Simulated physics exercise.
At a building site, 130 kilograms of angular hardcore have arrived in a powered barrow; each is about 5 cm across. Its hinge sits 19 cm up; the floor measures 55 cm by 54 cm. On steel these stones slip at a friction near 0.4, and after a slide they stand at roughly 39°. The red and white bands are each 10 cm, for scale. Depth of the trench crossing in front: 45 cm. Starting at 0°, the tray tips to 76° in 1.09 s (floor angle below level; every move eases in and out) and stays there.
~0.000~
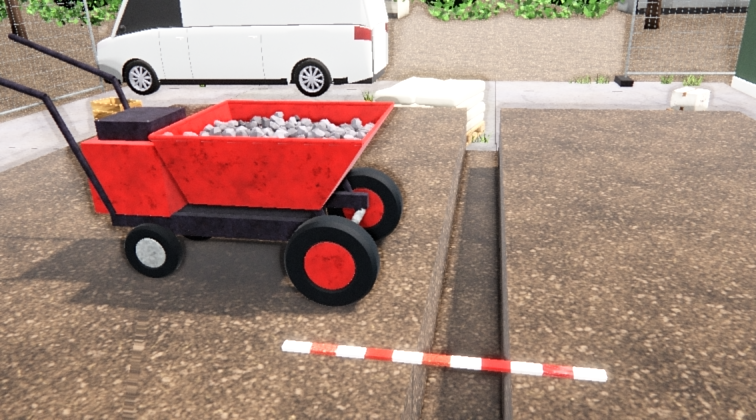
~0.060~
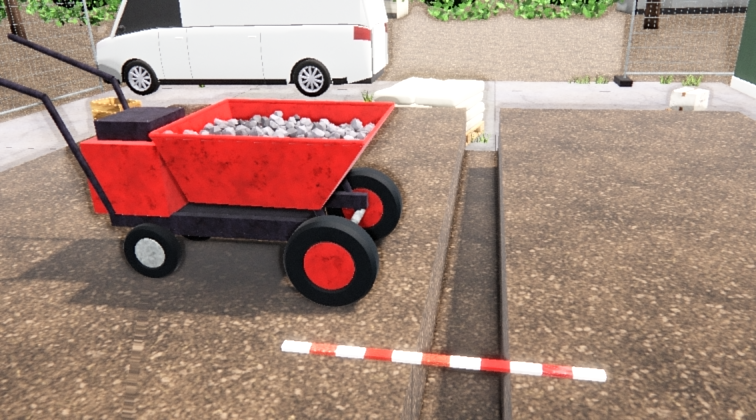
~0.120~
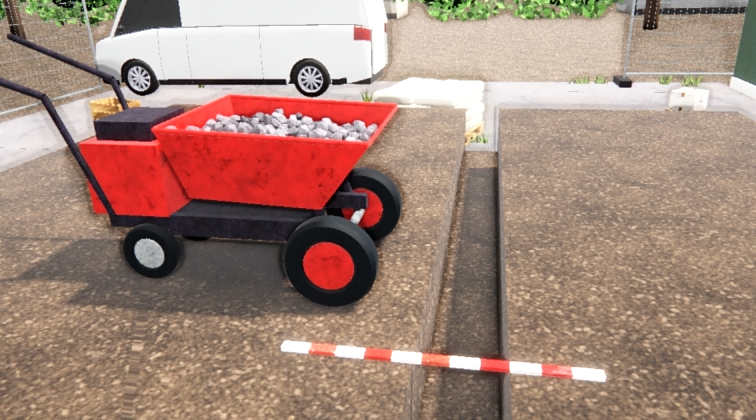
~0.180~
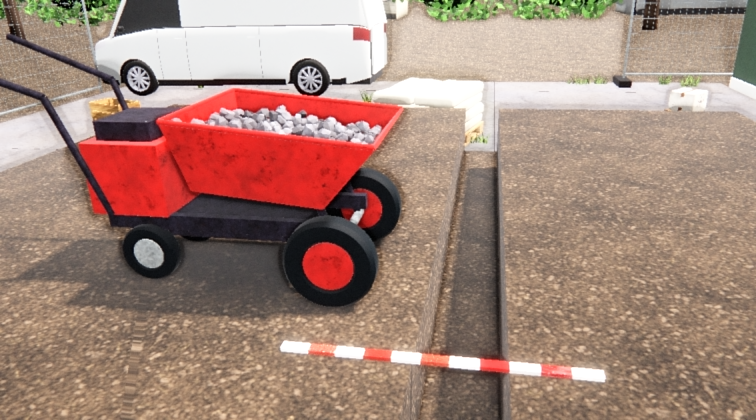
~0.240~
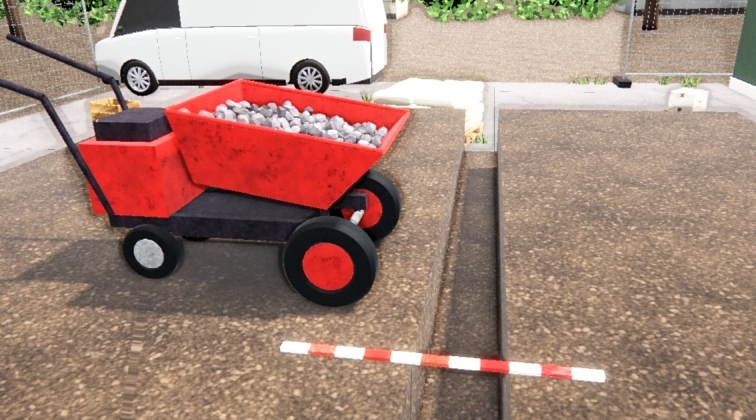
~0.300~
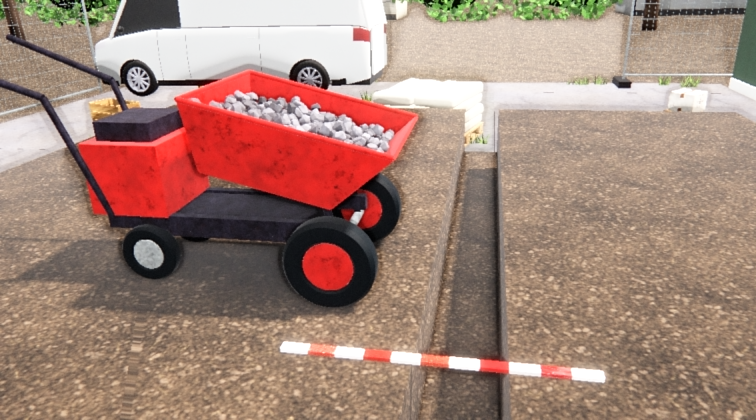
A red dumper loaded with grey stones standing beside a narrow trench, its tray slowly tilting forward as the rear rises.
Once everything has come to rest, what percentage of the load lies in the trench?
69 %.
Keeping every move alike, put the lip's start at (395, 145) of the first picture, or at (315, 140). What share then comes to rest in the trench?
It'd be around 25 per cent and after that around 95 per cent.
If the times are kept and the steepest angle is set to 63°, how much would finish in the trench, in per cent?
I'd expect around 30 in a hundred.
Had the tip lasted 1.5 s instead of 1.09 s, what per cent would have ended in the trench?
Around 75 per cent would end in the trench.
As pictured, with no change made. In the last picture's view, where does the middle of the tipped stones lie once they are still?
Their centre sits close to (488, 339).
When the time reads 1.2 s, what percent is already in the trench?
Approx. 15 % of the load.
After 0.8 s the floor is at 64°; 100 % in the tray; the foremost stones are at (462, 222).
After 1.2 s the floor is at 76°; 69 % in the tray, 15 % in the trench, 16 % past the trench; the foremost stones are at (576, 292).
After 1.5 s the floor is at 76°; 34 % in the tray, 33 % in the trench, 33 % past the trench; the foremost stones are at (704, 301).
After 3.5 s the floor is at 76°; 0 % in the tray, 69 % in the trench, 31 % past the trench; the foremost stones are at (741, 300).
